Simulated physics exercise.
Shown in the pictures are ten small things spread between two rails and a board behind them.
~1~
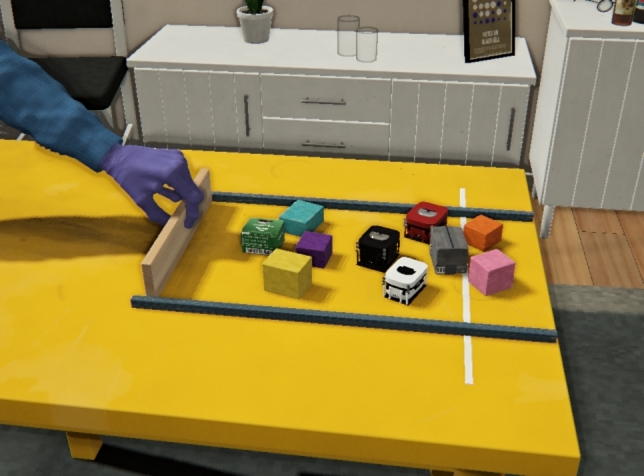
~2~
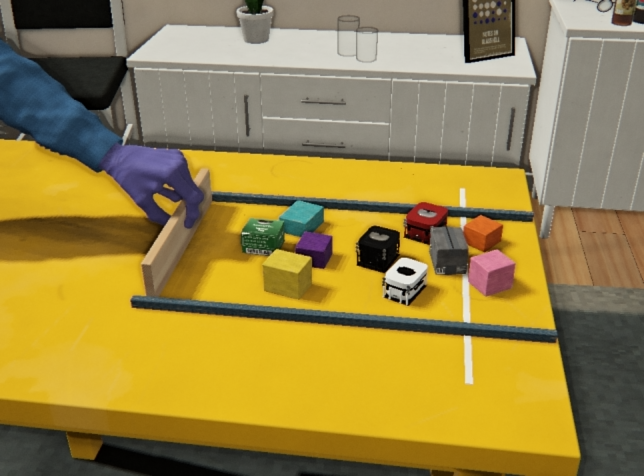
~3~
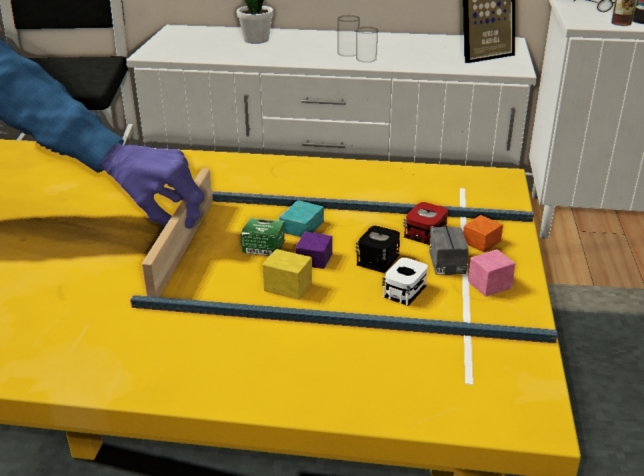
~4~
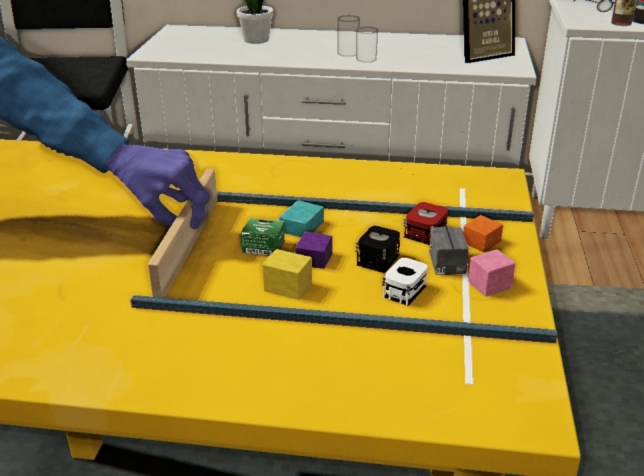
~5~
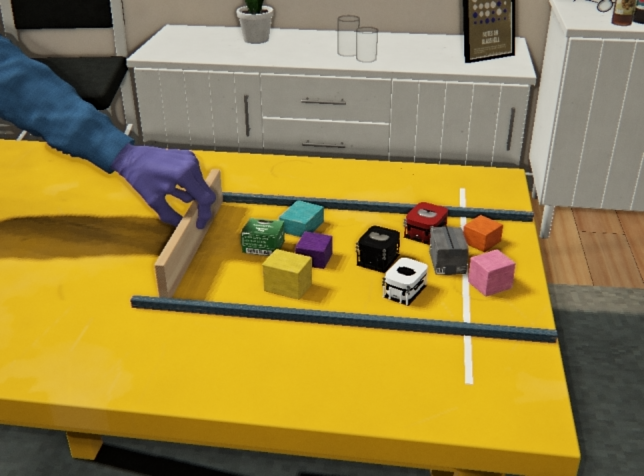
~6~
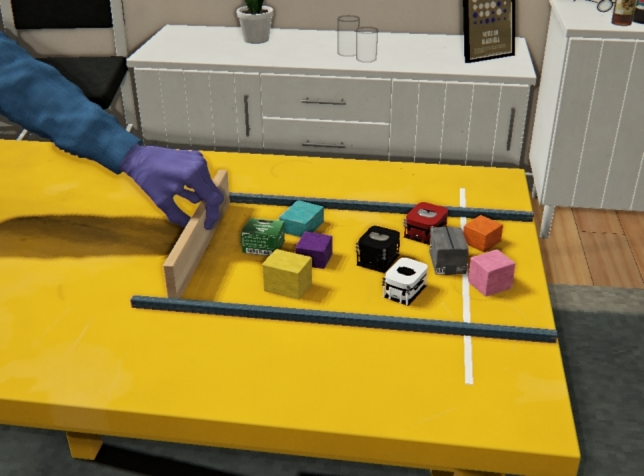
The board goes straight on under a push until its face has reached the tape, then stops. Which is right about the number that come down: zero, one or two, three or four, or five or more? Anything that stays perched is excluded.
The right one is three or four.
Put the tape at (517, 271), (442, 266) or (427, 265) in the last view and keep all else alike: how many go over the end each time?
Per try: 7; 1; 1.
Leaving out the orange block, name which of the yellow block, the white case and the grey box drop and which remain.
Yellow block - safe; white case - safe; grey box - gone.
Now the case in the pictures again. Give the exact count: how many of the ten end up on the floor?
Total count: 4.
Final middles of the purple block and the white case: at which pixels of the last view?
One ends up near (521, 265) and the other near (523, 289).
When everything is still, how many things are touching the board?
Count: 3.
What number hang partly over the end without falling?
The total comes out at 0.
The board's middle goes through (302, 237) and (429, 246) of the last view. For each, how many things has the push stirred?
First 5, then 10.
Soon after, none off yet; pink block at rest near (492, 273); orange block at rest near (483, 234); grey box at rest near (448, 250).
By the end, the number that fall off is three or four; fallen, black case, grey box, orange block and pink block.
